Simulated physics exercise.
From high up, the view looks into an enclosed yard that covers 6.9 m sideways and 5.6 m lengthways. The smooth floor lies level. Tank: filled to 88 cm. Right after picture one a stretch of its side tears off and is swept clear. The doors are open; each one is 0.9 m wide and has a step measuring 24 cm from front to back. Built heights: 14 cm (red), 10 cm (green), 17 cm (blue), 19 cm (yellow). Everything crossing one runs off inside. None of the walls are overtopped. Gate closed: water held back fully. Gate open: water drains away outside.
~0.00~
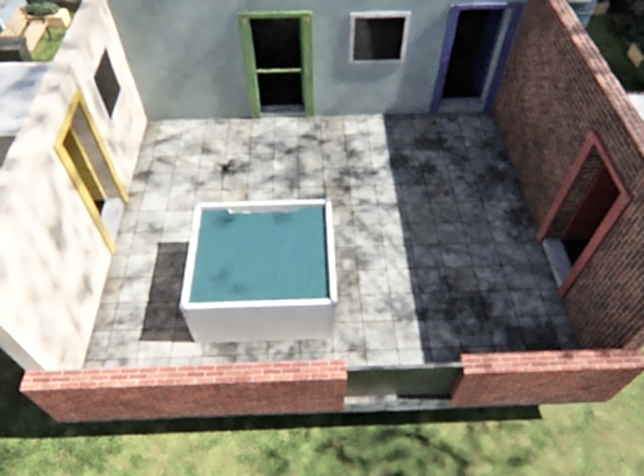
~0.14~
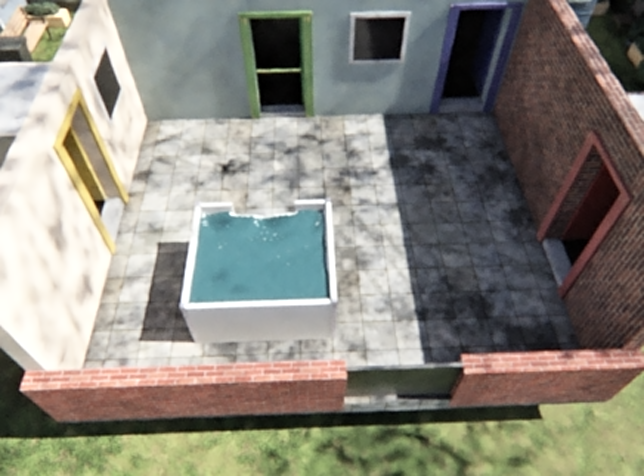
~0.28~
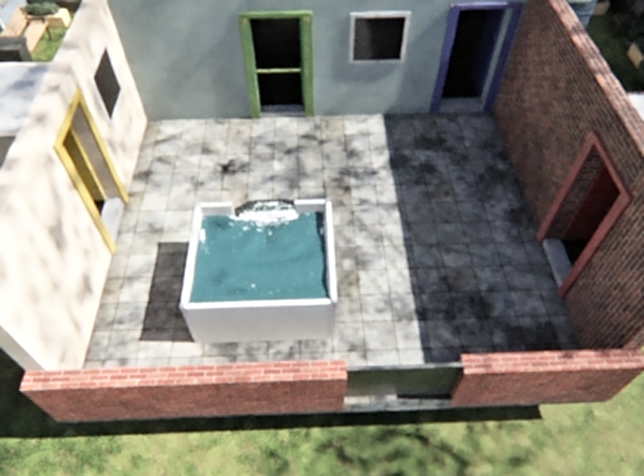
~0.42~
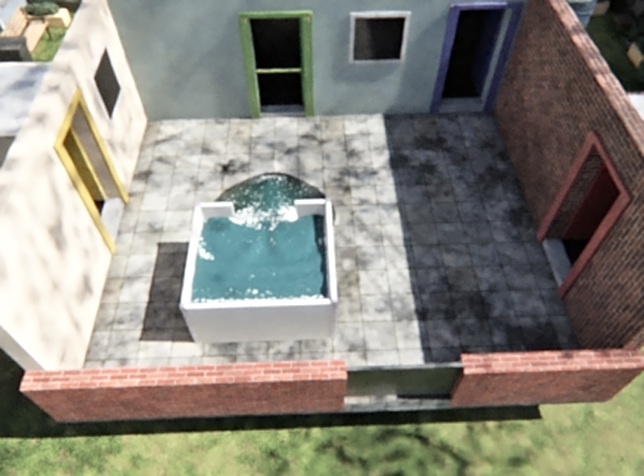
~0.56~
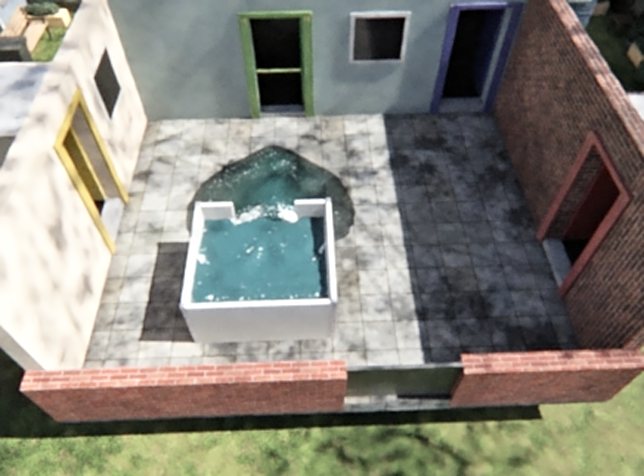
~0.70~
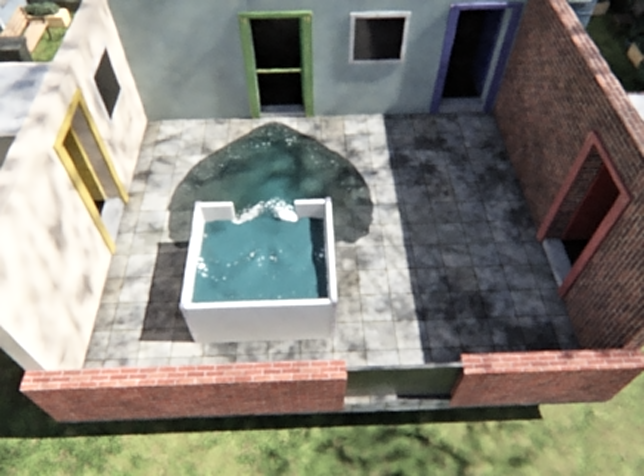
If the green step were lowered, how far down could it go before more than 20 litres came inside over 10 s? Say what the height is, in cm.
Down to about 29 cm.
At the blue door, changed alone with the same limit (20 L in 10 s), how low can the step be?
For the blue door, about 11.5 cm.
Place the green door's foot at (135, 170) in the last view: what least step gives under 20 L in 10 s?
It needs roughly 12.0 cm.
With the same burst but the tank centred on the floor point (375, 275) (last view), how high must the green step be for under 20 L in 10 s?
A height near 20 cm.
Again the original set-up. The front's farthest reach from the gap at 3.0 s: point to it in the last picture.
I'd put the front's tip around (491, 111).
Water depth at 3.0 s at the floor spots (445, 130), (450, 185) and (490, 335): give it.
Roughly 8, 1 and 0 centimetres.
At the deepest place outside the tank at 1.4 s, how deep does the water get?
It gets to close to 45 centimetres there.
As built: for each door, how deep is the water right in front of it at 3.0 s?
At the red door the depth is 0 cm, at green 21 cm, at blue 13 cm and at yellow 4 cm.
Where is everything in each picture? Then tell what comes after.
The first picture shows the tank at (262, 253) is whole and still, 88 cm deep; the green door at (280, 73) is dry.
In the second picture, the gap is on the far side, the front 0.4 m out at a hidden place; the back of the tank holds 88 cm.
In the third picture, the gap is on the far side, the front 0.9 m out at a hidden place; the back of the tank holds 87 cm.
In the fourth picture, the gap is on the far side, the front 1.6 m out at (266, 176); the back of the tank holds 78 cm.
In the fifth picture, the front is at (271, 148), 2.3 m from the gap on the far side; 4.3 m2 of floor is wet, 75 cm left at the back.
In the sixth picture, the front is at (269, 125), 2.9 m from the gap on the far side; 6.8 m2 of floor is wet, 74 cm left at the back; the green door at (280, 73), 3.2 m from the gap, is still 0.3 m from the nearest water.
After 1.4 s water covers 35 % of the floor, deepest (45 cm) near (271, 239); 5 cm at the green door, 67 litres in over its 10 cm step.
After 3.0 s water covers 45 % of the floor, deepest (28 cm) near (271, 239); 21 cm at the green door, 253 litres in over its 10 cm step.
After 10.0 s water covers 95 % of the floor, deepest (13 cm) near (294, 387); 7 cm at the green door, 334 litres in over its 10 cm step.
At the green door as built, the water arrived by 0.8 s and peaked near 27 cm at 2.4 s.
Run again over the same 10 s with other heights there, 33 litres in over 27 cm, 10 litres over 31.5 cm. The limit of 20 litres is kept from about 29 cm up.
